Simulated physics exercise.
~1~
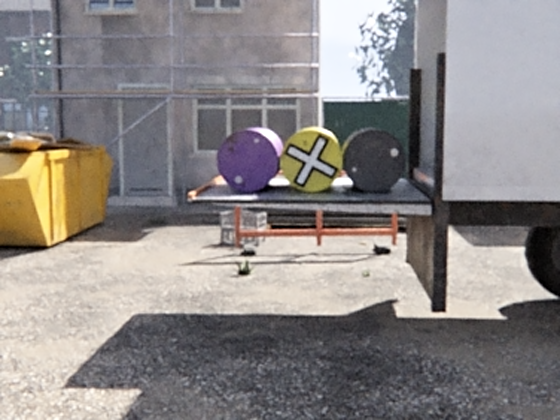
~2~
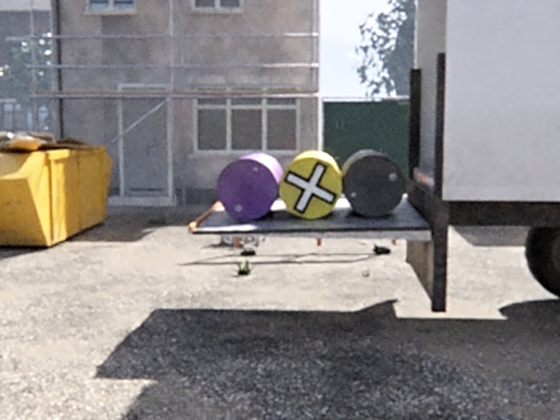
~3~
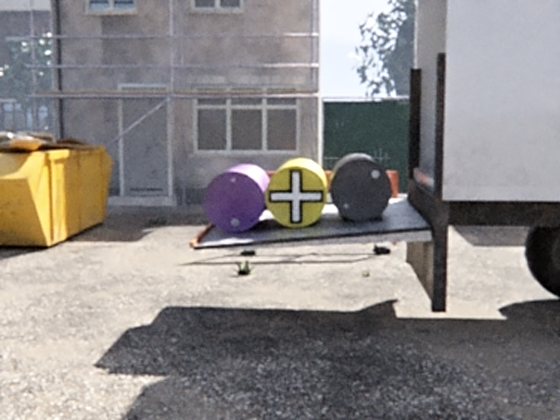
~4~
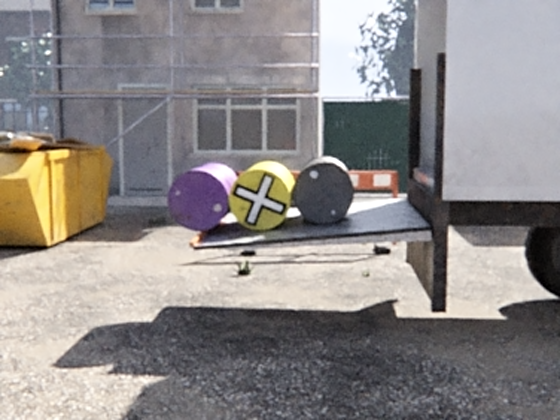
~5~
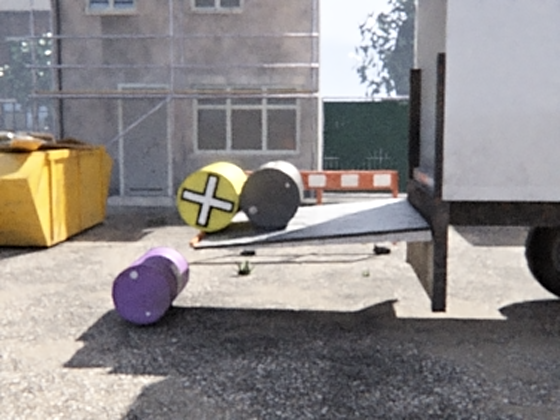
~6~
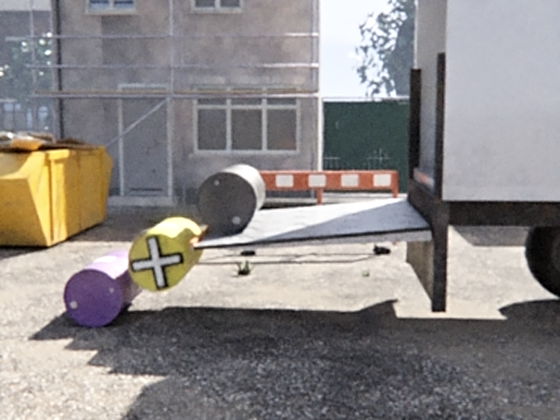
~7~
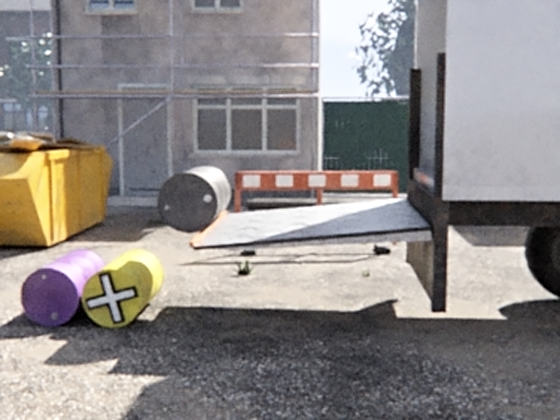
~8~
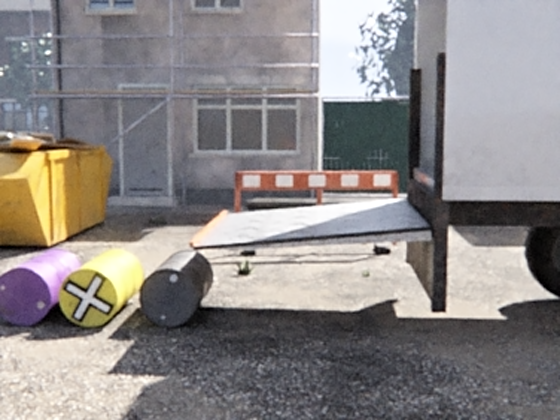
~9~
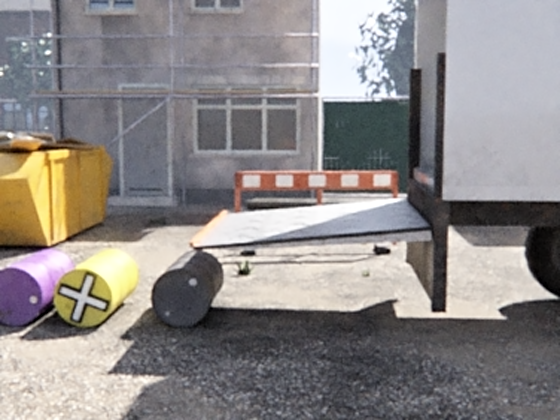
Three drums, one purple, one yellow with a white cross and one dark, rolled left down a lorry's tail platform as it lowered and tilted, dropping off the end one after another, purple first, and finishing spread along the ground.
